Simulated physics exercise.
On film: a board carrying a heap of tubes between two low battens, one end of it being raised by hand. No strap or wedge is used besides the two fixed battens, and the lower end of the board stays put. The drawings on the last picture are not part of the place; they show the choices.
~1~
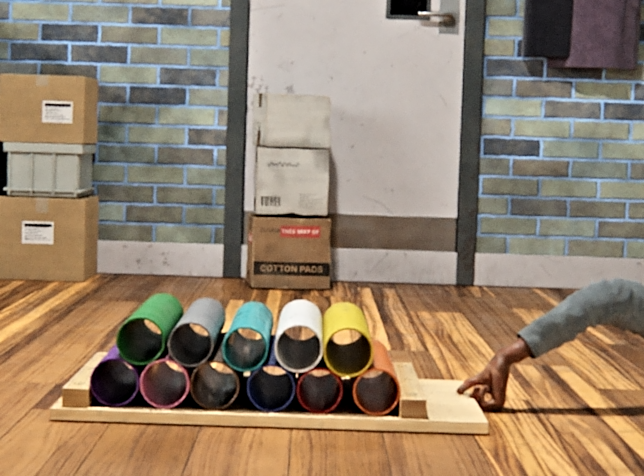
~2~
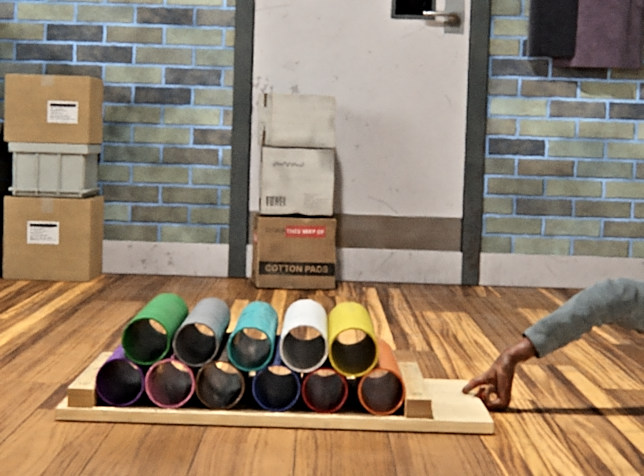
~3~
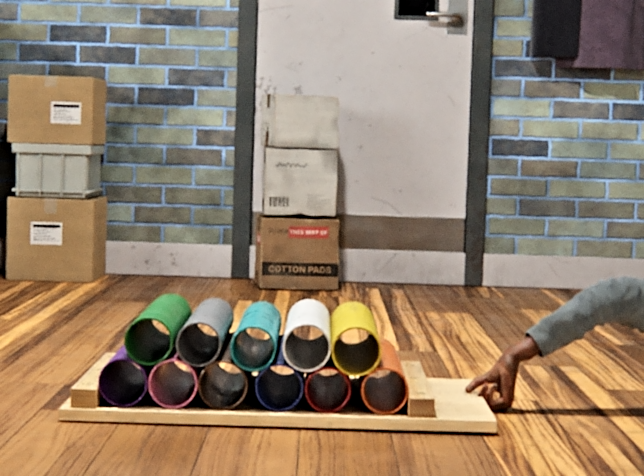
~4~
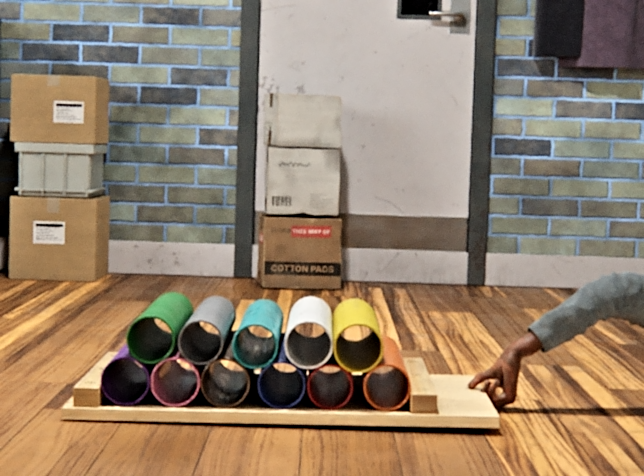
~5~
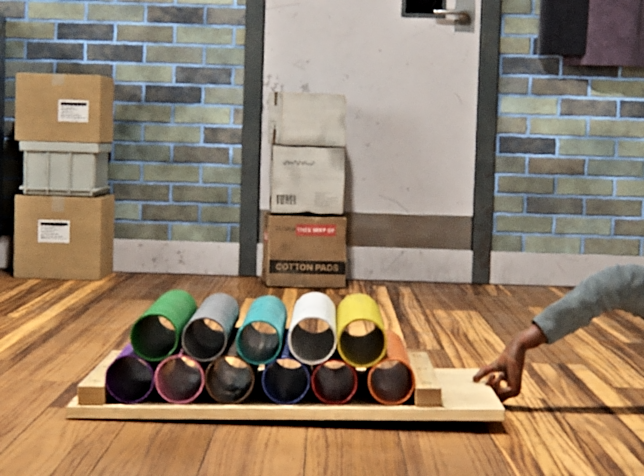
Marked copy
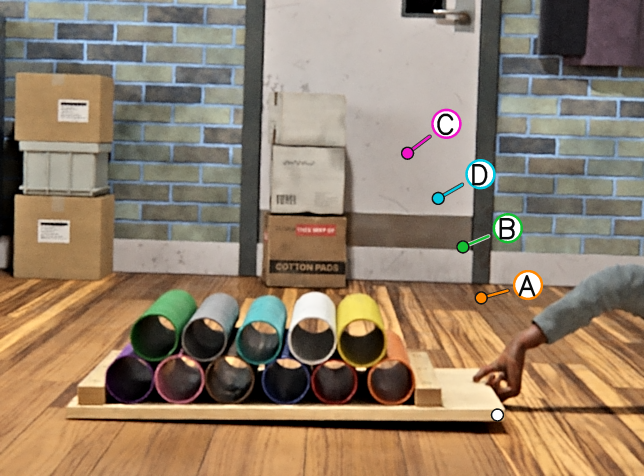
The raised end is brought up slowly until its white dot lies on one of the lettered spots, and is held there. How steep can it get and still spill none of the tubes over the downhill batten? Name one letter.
Stop at B.
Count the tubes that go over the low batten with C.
With C, five.
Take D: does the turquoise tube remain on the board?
No.
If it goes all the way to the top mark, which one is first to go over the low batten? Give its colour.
The green one.
On the marked copy, A at (481, 298); B at (463, 247); C at (408, 153); D at (438, 198); the white dot at (498, 415).
Following B. Soon after the start, board at 16°.
Later, board at 25°.
In the end, board at 25°, none over the low batten.
As for the rest, A none over the low batten; C five over the low batten; D five over the low batten.
